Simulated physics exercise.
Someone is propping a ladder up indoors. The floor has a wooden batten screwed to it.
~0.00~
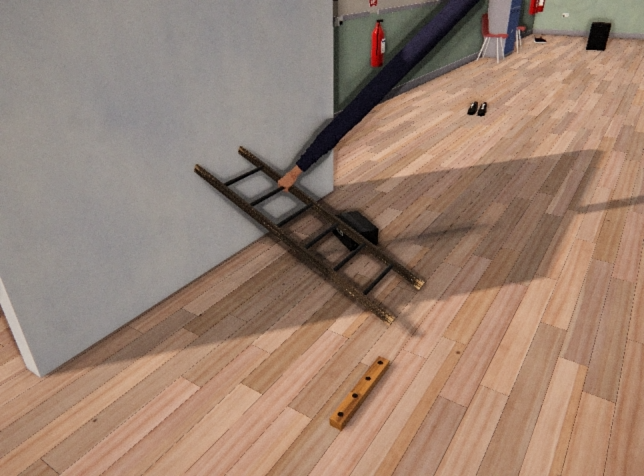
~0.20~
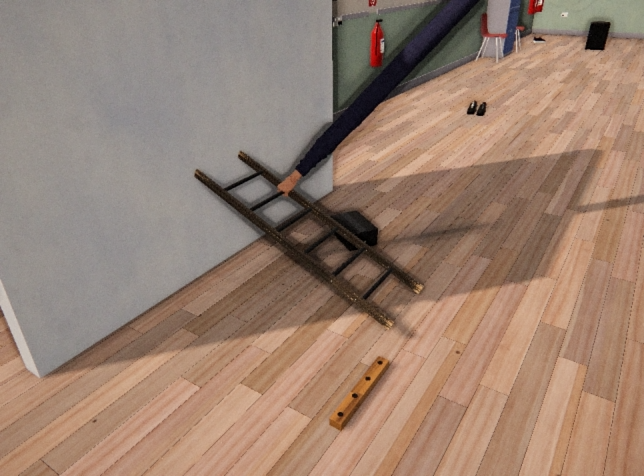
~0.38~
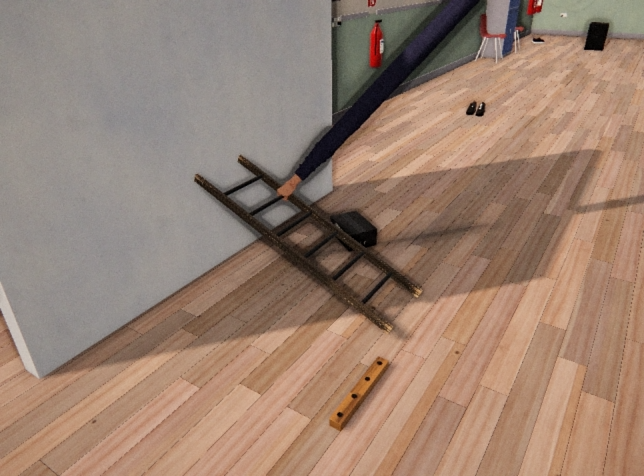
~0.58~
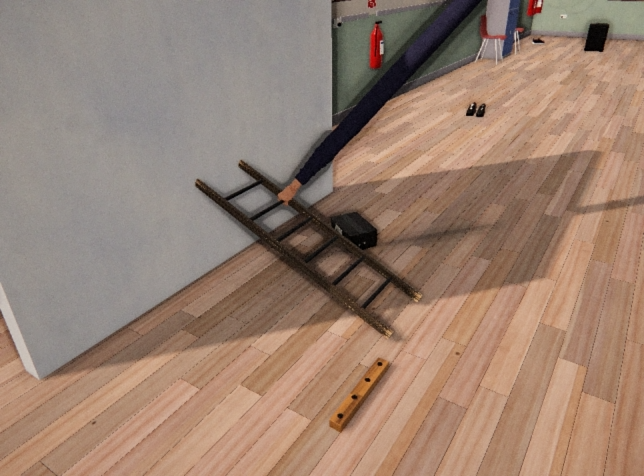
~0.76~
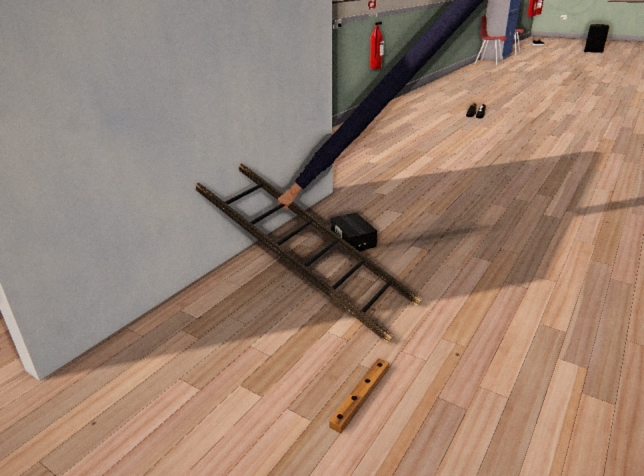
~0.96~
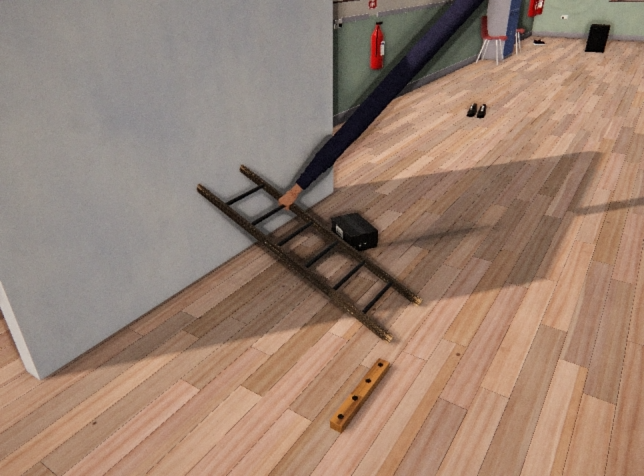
At first, a dark-sleeved arm reaches down from the upper right, its hand gripping a black ladder tilted beside a grey wall, with a dark box behind it. The hand then lowers the ladder slightly, while the wooden batten on the floorboards stays still. By the end, the hand is still on it.
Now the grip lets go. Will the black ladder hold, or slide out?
It's going to go down, I think.
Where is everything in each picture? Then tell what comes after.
The first frame shows still on the way; black ladder (307, 226); batten (361, 391).
The second frame shows still on the way; black ladder (307, 231); black parcel (354, 230).
The third frame shows still on the way; black ladder (307, 235); batten (361, 391).
The fourth frame shows still on the way; black ladder (307, 240); black parcel (353, 231).
The fifth frame shows still on the way; black ladder (307, 244); batten (361, 393).
The sixth frame shows in place, still held; black ladder (308, 245); black parcel (354, 232).
Around 1.20 s, black ladder leaning 8° off how it started near (313, 260).
Around 1.32 s, black ladder leaning 23° off how it started near (318, 287).
Finally (2.5 s), the black ladder slips down, near (320, 289); nothing else stirs.
